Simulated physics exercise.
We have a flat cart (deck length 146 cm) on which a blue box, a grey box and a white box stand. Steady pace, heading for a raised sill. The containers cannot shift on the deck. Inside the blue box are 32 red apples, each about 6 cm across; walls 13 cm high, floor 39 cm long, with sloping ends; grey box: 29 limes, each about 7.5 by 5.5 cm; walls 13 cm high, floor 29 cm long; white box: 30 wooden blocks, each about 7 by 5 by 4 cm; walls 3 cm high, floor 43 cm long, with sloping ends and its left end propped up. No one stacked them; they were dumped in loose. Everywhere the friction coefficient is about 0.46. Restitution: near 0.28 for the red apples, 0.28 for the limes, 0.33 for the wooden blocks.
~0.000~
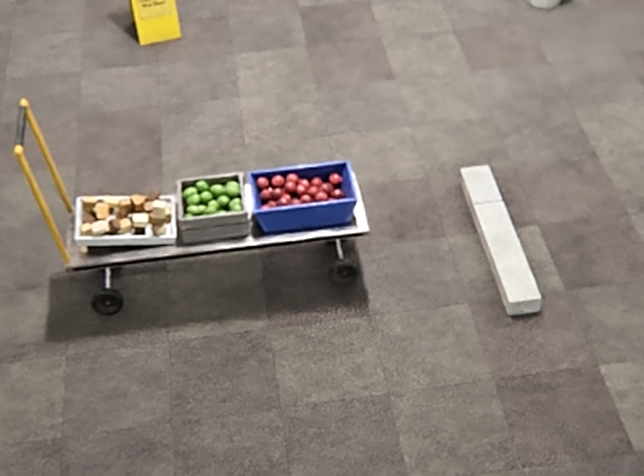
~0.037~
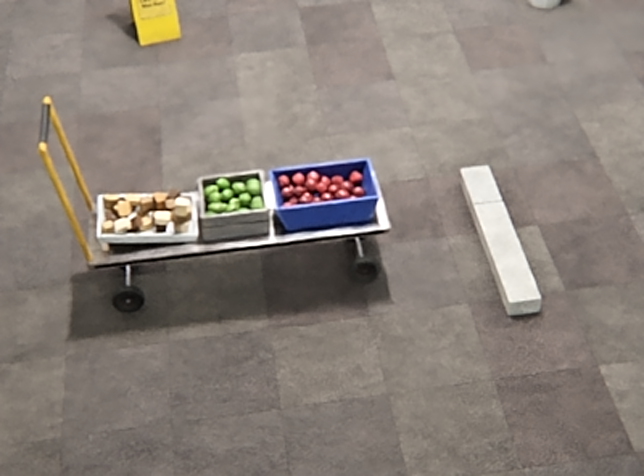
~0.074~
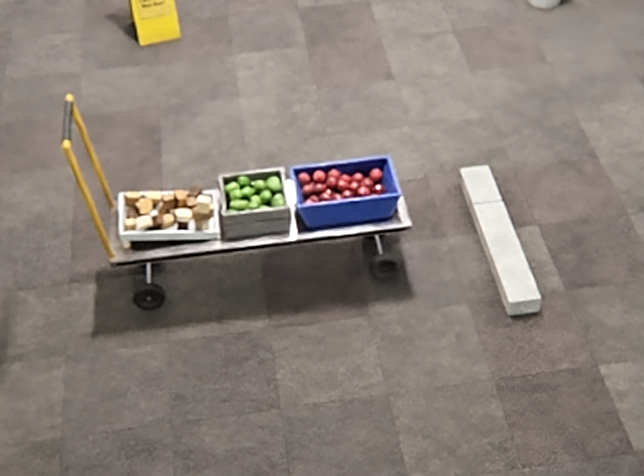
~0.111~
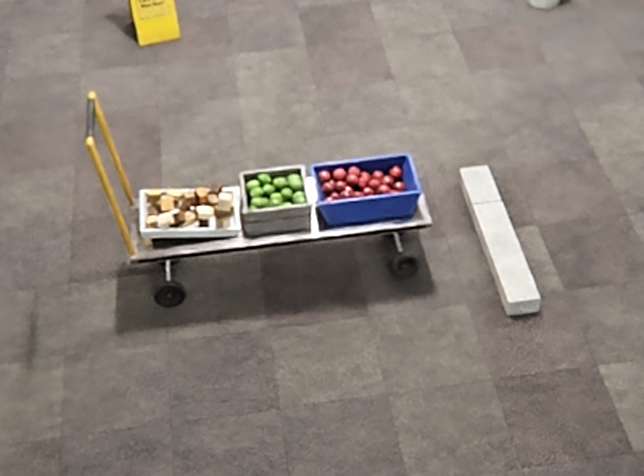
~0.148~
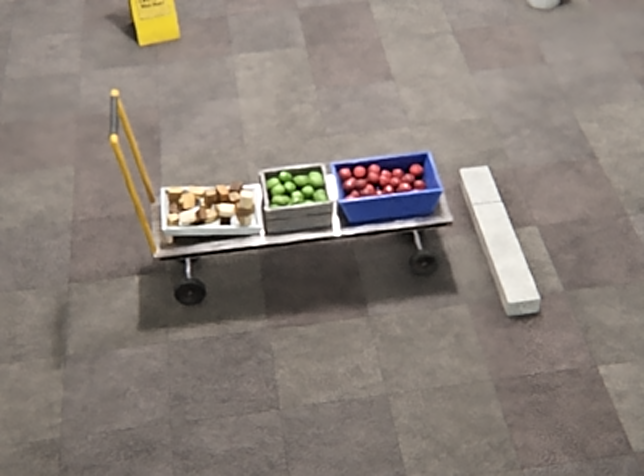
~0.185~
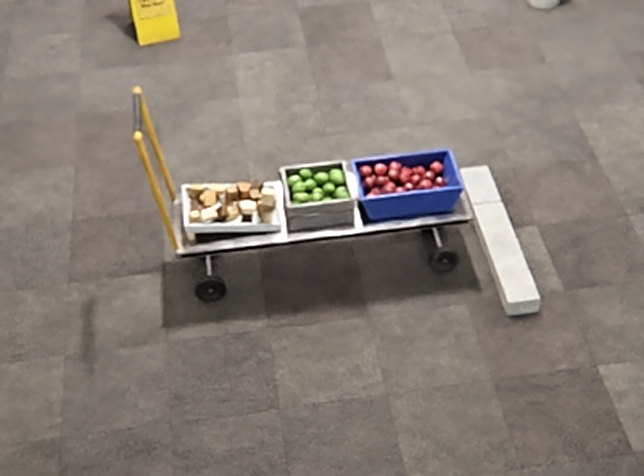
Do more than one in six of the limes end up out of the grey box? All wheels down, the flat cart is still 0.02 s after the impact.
No. Spillage stays beneath one sixth.
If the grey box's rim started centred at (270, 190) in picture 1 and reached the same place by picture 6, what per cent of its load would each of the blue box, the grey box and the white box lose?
Then blue box 0, grey box 0, white box 20 per cent.
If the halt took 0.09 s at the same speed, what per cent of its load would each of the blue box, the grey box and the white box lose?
Blue box 0 %, grey box 0 %, white box 30 %.
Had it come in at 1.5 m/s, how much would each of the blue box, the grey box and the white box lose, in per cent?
Blue box 0 %, grey box 0 %, white box 10 %.
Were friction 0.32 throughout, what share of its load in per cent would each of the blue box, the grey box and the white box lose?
Blue box 20, grey box 0, white box 10 per cent.
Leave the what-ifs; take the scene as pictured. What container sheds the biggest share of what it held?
Result: White box.
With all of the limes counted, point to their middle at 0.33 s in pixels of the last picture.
Middle: About (352, 188) px.
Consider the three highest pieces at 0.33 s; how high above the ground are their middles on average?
62 cm.
After 0.23 s, impact.
After 0.33 s, 0 of 32 out of the blue box, 0 of 29 out of the grey box and 3 of 30 out of the white box.
After 0.45 s, 3 of 32 out of the blue box, 0 of 29 out of the grey box and 6 of 30 out of the white box.
After 0.68 s, 4 of 32 out of the blue box, 0 of 29 out of the grey box and 10 of 30 out of the white box.
When it is over (at 1.18 s), 4 of 32 out of the blue box, 0 of 29 out of the grey box and 10 of 30 out of the white box. Asked share, 0 of 29, 0 per cent.
